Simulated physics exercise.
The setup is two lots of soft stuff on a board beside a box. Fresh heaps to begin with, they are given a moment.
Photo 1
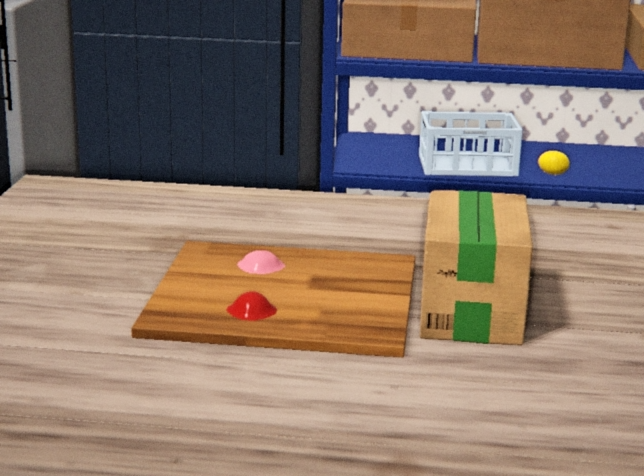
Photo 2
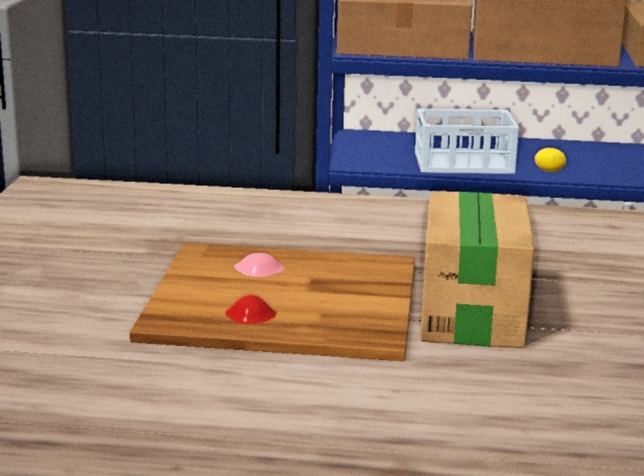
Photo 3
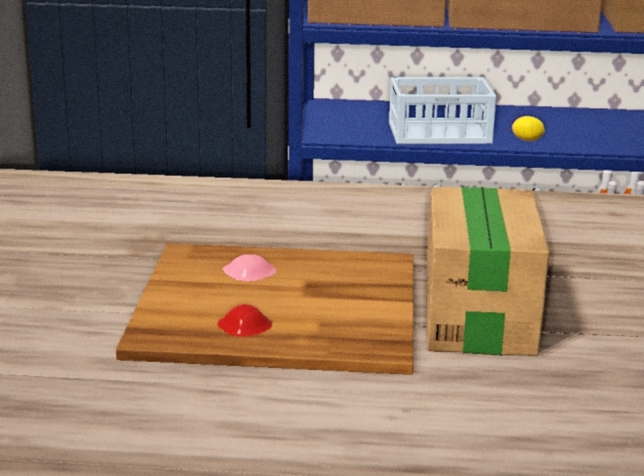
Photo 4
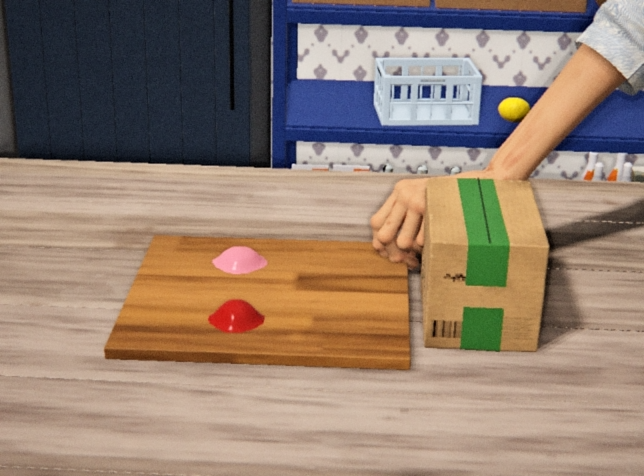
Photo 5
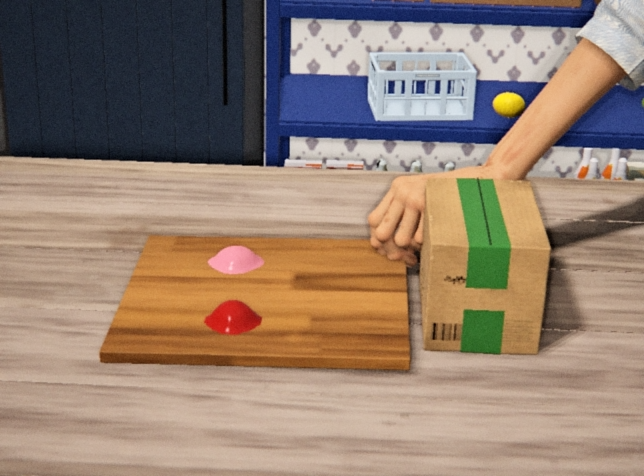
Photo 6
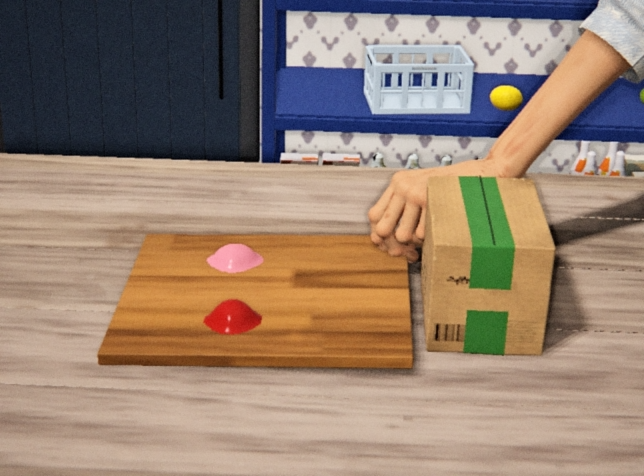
A bare forearm with a pale rolled sleeve comes in from the right behind a cardboard box, in a room with a pale wood table seen from slightly above. Left of the box, a wooden board holds a small pink mound behind a red one, with a blue shelf beyond. The camera drifts, shifting the background left, while the hand grips the board's right end, which barely moves, and both mounds keep their places.
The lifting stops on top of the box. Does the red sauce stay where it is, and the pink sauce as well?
In the end, the red sauce stays; the pink sauce stays.
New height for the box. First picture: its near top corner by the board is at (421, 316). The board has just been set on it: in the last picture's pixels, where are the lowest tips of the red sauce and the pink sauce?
(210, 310) and (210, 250).
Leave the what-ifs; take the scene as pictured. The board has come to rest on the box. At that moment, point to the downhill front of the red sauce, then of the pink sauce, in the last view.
First (194, 282), then (199, 230).
Next, slope about 26°; the red sauce has not moved; the pink sauce has not moved.
After that, the red sauce has not moved; the pink sauce has not moved.
Finally, slope about 26°; the red sauce has not moved; the pink sauce has not moved.
